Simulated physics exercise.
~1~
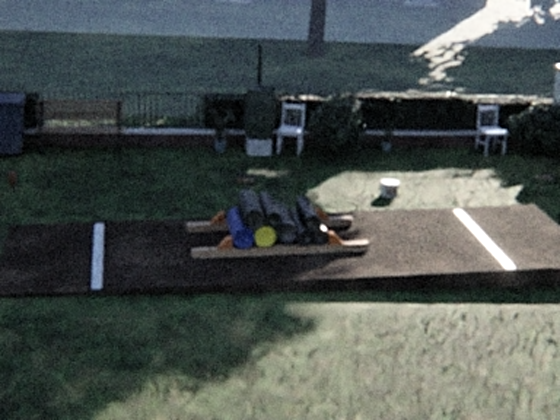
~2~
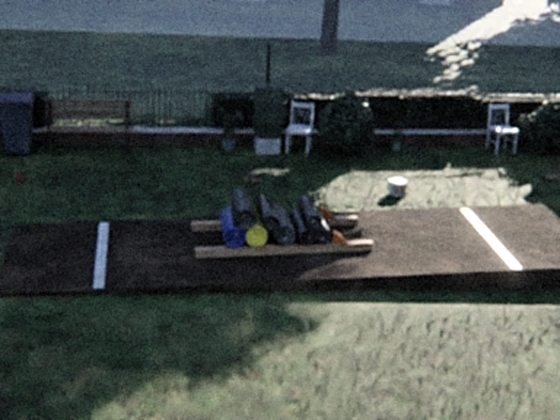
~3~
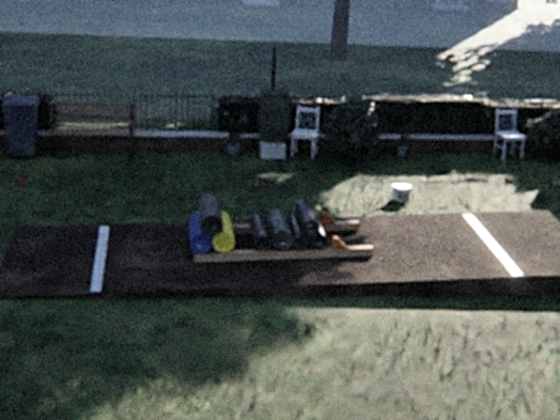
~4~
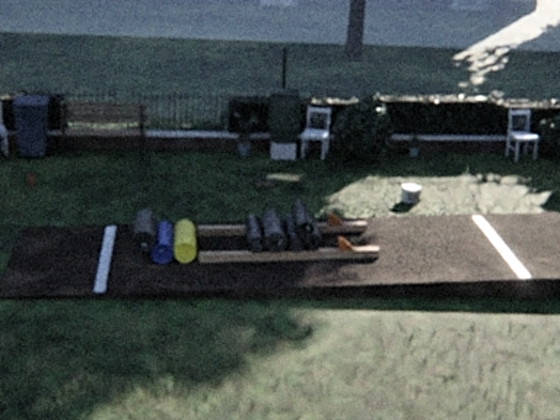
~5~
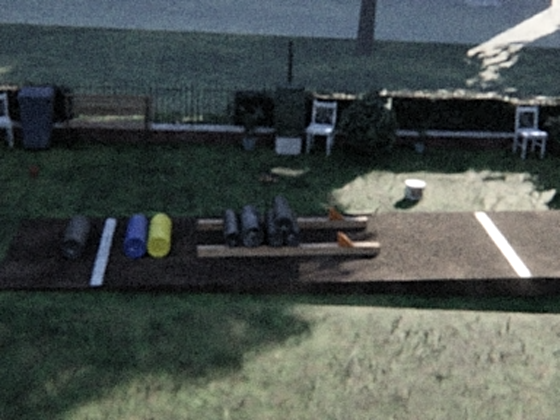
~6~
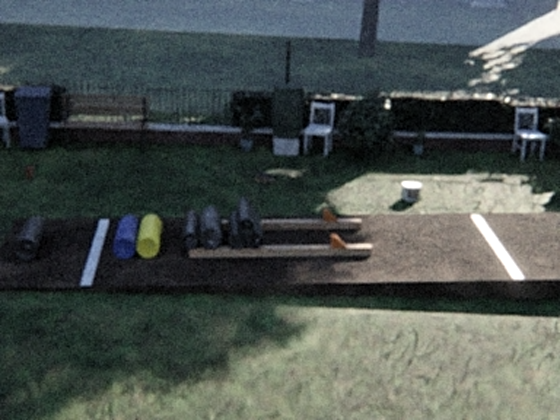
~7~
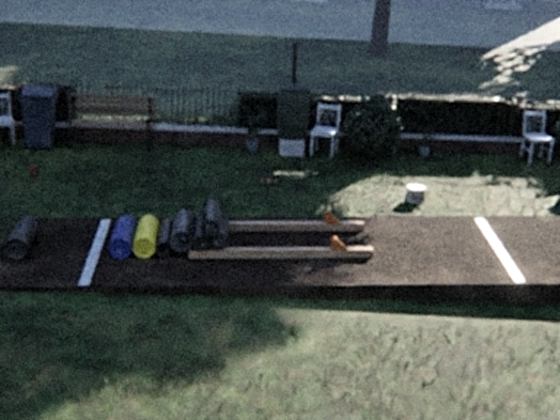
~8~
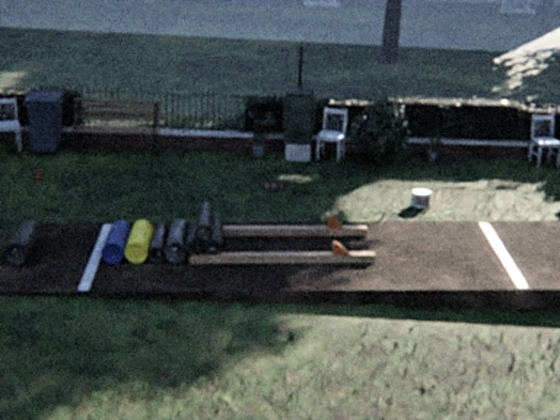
A pile of dark, blue and yellow cylinders on wooden beams collapsed and rolled left along a brown strip on a lawn, one dark cylinder crossing the left white line while the blue and yellow ones stopped just short, with the others beside them.
